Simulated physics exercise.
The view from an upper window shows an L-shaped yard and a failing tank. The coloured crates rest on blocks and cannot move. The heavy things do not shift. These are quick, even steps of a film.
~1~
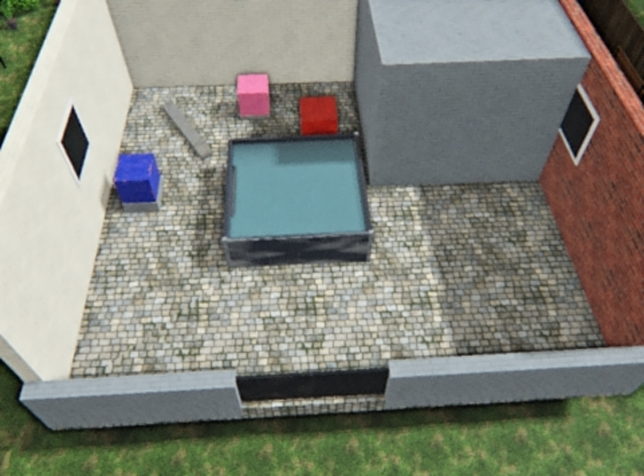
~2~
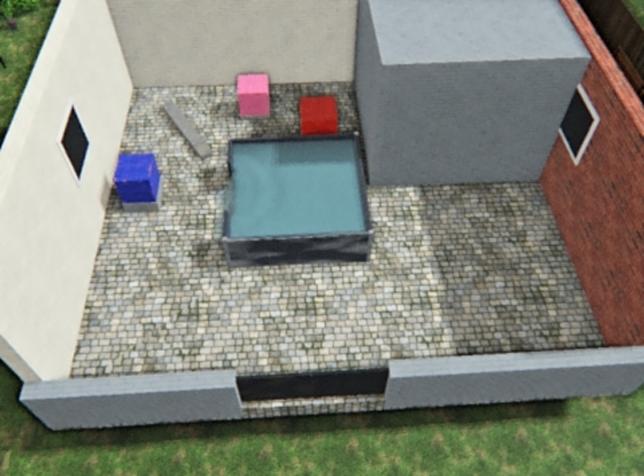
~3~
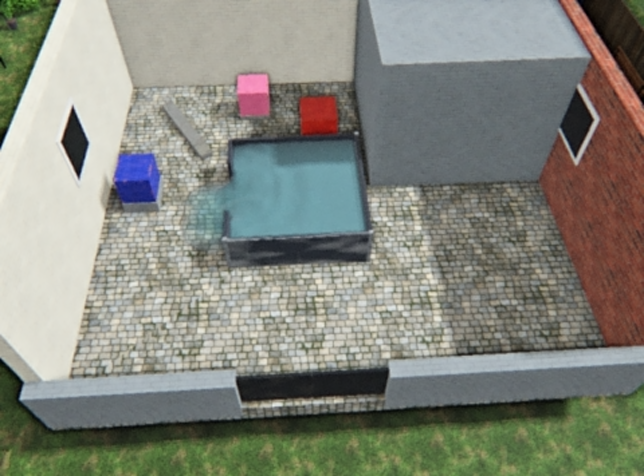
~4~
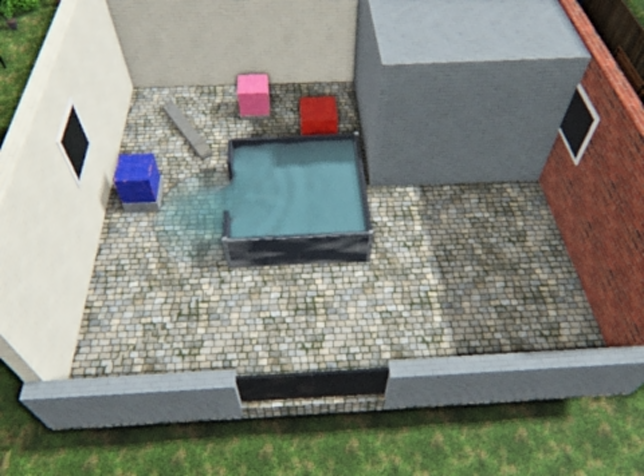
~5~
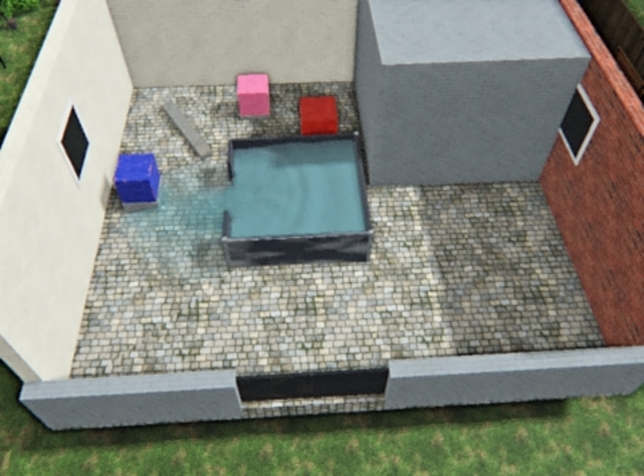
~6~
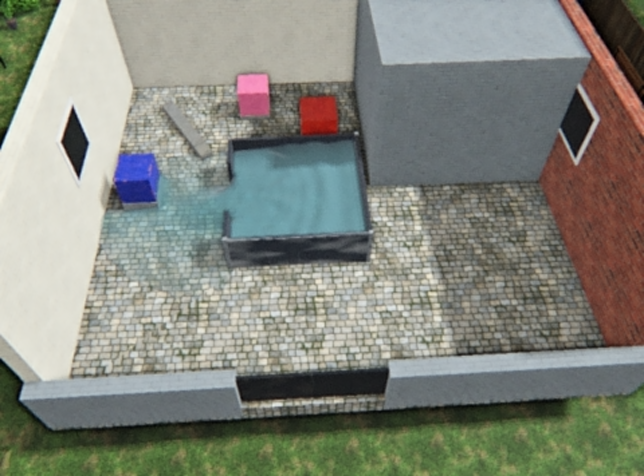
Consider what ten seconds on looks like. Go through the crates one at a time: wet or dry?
Result: Pink crate: A wet one; red crate: A wet one; blue crate: A wet one.
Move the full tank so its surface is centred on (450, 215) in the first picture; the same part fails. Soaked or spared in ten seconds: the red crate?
The red crate is flooded.
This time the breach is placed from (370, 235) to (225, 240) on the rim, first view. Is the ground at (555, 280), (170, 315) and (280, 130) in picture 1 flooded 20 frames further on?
Those three places would be soaking, soaking and still unsoaked, in that order.
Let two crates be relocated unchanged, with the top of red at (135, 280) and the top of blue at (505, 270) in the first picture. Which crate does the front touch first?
The crate marked red.
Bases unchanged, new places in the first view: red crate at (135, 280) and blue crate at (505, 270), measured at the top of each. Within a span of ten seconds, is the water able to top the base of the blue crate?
The blue crate is untouched.
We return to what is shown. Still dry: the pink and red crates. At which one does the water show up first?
I reckon it's the crate marked pink.
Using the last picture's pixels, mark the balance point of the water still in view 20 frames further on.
It is around (224, 216).
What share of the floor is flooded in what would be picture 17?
Around 25 percent of it.
A moment on, water covers 20 % of the floor; the pink crate not reached, the red crate not reached, the blue crate water round its plinth.
Next, water covers 25 % of the floor; the pink crate not reached, the red crate not reached, the blue crate water round its plinth.
Then, water covers 40 % of the floor; the pink crate water round its plinth, the red crate not reached, the blue crate water round its plinth.
Later, water covers 85 % of the floor; the pink crate water round its plinth, the red crate water round its plinth, the blue crate water round its plinth.
In the end, water covers 100 % of the floor; the pink crate was topped, the red crate was topped, the blue crate was topped.
